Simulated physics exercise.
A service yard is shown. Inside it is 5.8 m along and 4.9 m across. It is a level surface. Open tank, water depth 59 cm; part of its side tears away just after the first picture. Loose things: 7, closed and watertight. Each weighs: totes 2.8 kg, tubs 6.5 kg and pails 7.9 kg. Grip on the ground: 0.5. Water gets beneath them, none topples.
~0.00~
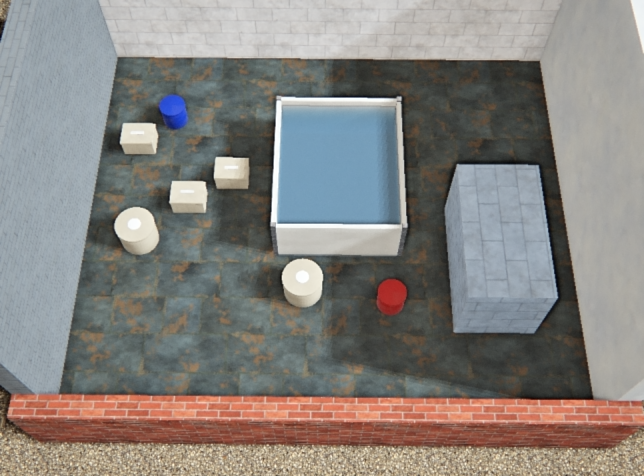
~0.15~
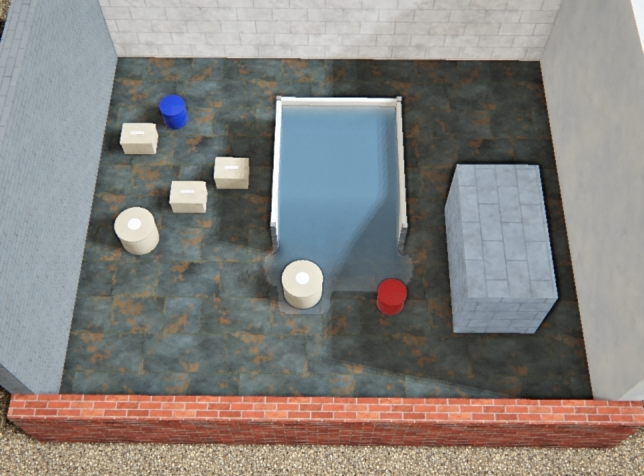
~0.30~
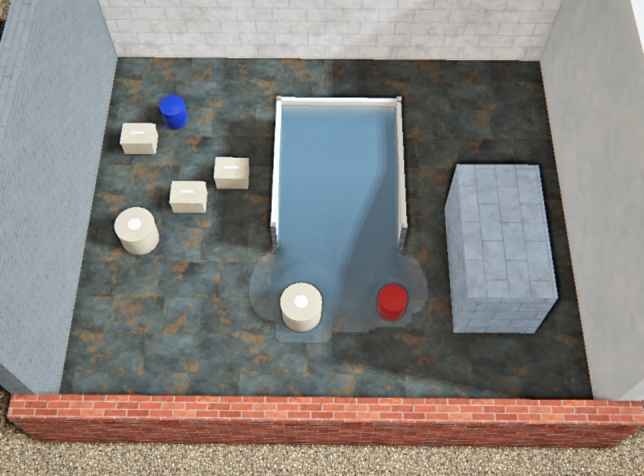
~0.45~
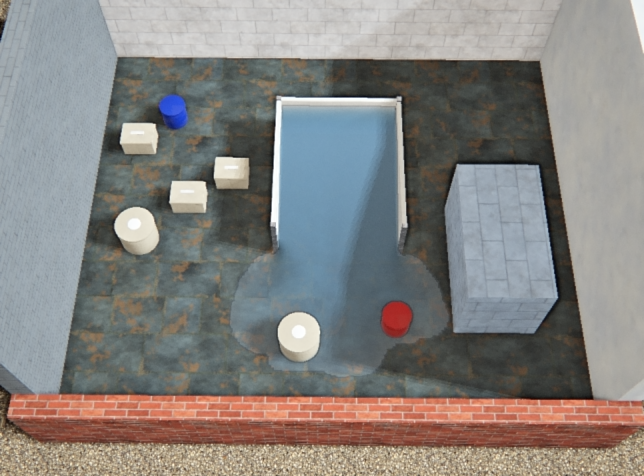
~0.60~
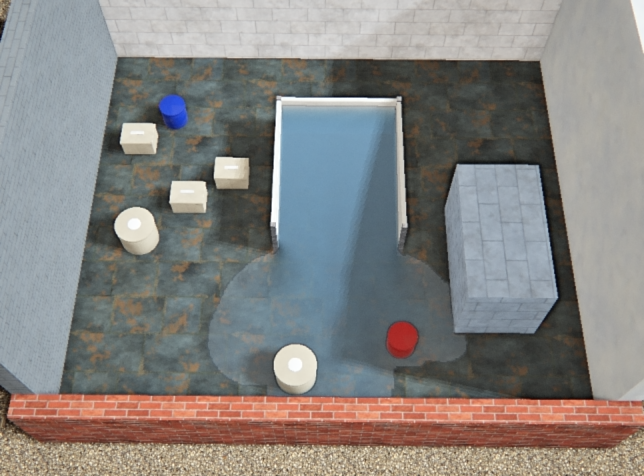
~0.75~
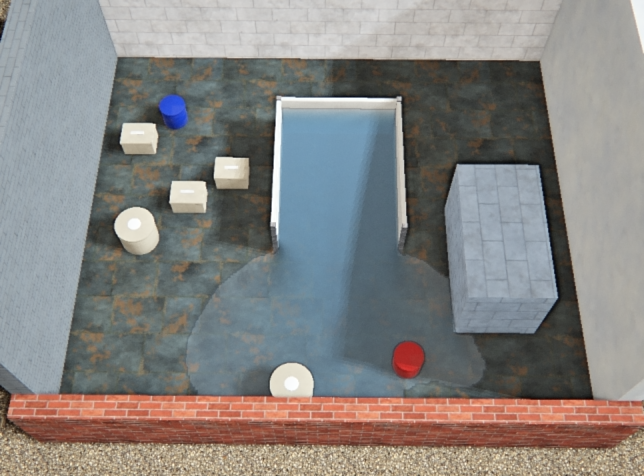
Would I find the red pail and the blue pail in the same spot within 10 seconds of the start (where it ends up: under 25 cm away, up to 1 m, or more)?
At the end, the red pail ends up well clear of its start. The blue pail ends up pretty much in place.
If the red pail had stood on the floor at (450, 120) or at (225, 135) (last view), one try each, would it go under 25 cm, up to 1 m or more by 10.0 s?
Run one, it remains planted; run two, it remains planted.
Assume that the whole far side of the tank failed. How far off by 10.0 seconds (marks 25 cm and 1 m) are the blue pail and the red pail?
The blue pail would be washed far off and the red pail would remain almost still.
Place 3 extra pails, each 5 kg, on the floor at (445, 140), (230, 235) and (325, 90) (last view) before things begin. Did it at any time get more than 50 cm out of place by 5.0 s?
Within it, within it, within it.
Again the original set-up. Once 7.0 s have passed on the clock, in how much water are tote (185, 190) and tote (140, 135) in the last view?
Roughly 7 and 10 cm.
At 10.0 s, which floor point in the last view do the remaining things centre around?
Close to (270, 117).
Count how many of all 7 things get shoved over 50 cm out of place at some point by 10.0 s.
6 in all.
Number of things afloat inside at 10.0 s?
Count: 5.
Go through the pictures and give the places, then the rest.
The first picture shows the red pail at (392, 292), on the bottom; the blue pail at (172, 105) rests on the ground; water covers 2.4 m2; 0 of 7 have shifted.
The second picture shows the red pail at (392, 292) rests on the ground; the blue pail at (172, 105), on the bottom; 3.1 m2 under water; 0 of 7 have shifted.
The third picture shows the red pail at (393, 298) rests on the ground, 7 cm from its start; the blue pail at (172, 105) rests on the ground; water covers 3.9 m2; 2 of 7 have shifted.
The fourth picture shows the red pail at (397, 315) rests on the ground, 28 cm from its start; the blue pail at (172, 105), on the bottom; water covers 5.0 m2; 2 of 7 have shifted.
The fifth picture shows the red pail at (403, 336) rests on the ground, 52 cm from its start; the blue pail at (172, 105) rests on the ground; water covers 6.3 m2; 2 of 7 have shifted.
The sixth picture shows the red pail at (409, 356), on the bottom, 76 cm from its start; the blue pail at (172, 105) rests on the ground; 7.3 m2 under water; 2 of 7 have shifted.
After 2.0 s the red pail is near (570, 338), 2.0 m from its start, aground; the blue pail is near (172, 105), 0.0 m from its start, aground; 1 afloat.
After 4.5 s the red pail is near (512, 73), 3.5 m from its start, aground; the blue pail is near (174, 103), 0.0 m from its start, aground; 2 afloat.
After 7.0 s the red pail is near (464, 69), 3.3 m from its start, aground; the blue pail is near (175, 102), 0.1 m from its start, aground; 5 afloat.
After 10.0 s the red pail is near (464, 69), 3.3 m from its start, aground; the blue pail is near (175, 102), 0.1 m from its start, aground; 5 afloat.
